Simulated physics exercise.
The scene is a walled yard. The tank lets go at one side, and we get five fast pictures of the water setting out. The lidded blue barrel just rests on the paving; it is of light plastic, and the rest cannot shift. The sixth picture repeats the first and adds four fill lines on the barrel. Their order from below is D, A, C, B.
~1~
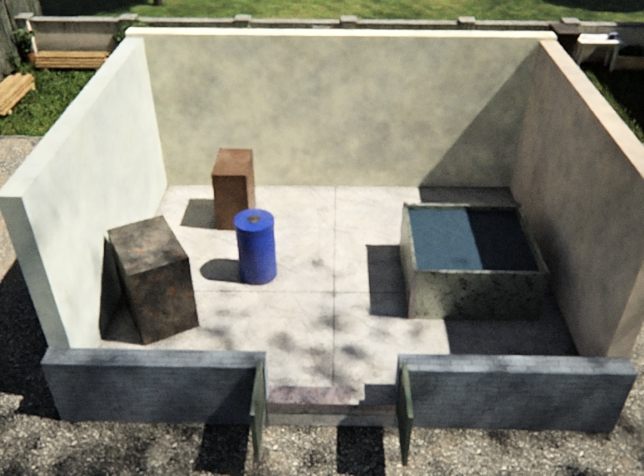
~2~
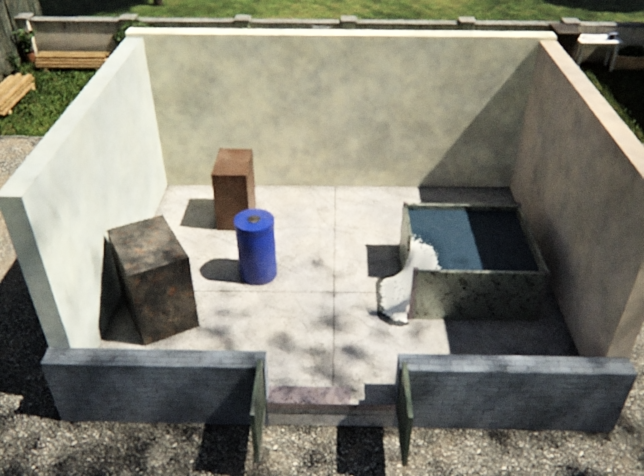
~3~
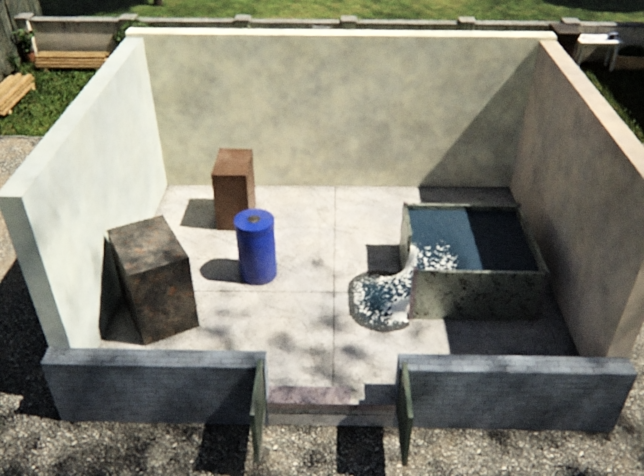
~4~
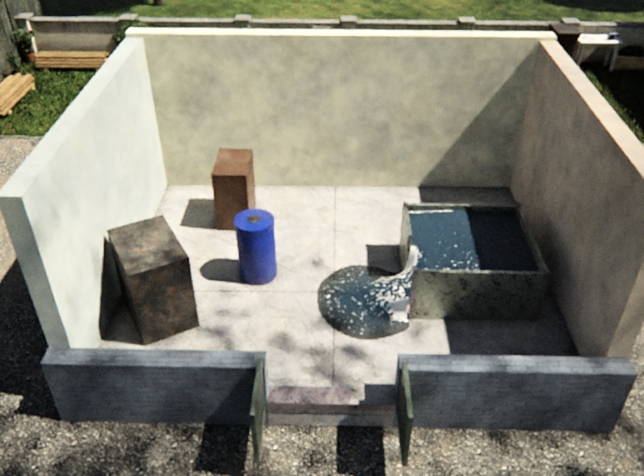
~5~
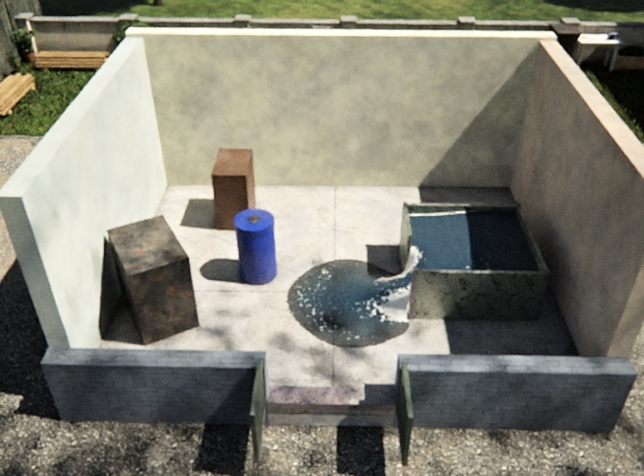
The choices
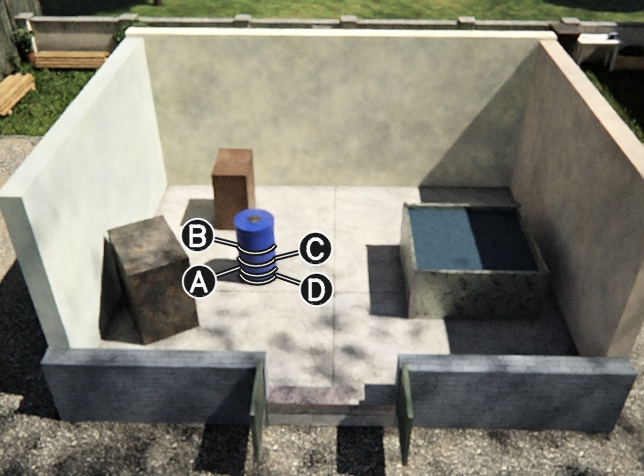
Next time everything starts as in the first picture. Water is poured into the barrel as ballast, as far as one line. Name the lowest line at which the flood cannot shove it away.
Mark C.
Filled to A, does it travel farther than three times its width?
No, less.
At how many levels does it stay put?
Two of the four.
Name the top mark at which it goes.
That would be A.
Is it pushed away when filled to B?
No.
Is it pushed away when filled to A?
Yes.
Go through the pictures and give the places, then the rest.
Lid of the blue barrel at (255, 220); tank full, its middle at (470, 241); open gate at (332, 355).
Water covers 1 % of the ground and is seen nearest the barrel at (385, 283).
Water covers 3 % of the ground and is seen nearest the barrel at (356, 287).
Water covers 6 % of the ground and is seen nearest the barrel at (326, 291).
Lid of the blue barrel at (255, 220); water covers 9 % of the ground and is seen nearest the barrel at (302, 284).
On the marked copy, A at (256, 275); B at (254, 253); C at (255, 266); D at (256, 282); from the bottom up D, A, C, B.
With A, it is pushed about its own width away.
With B, it does not move.
With C, it does not move.
With D, it is pushed about 4 times its own width away.
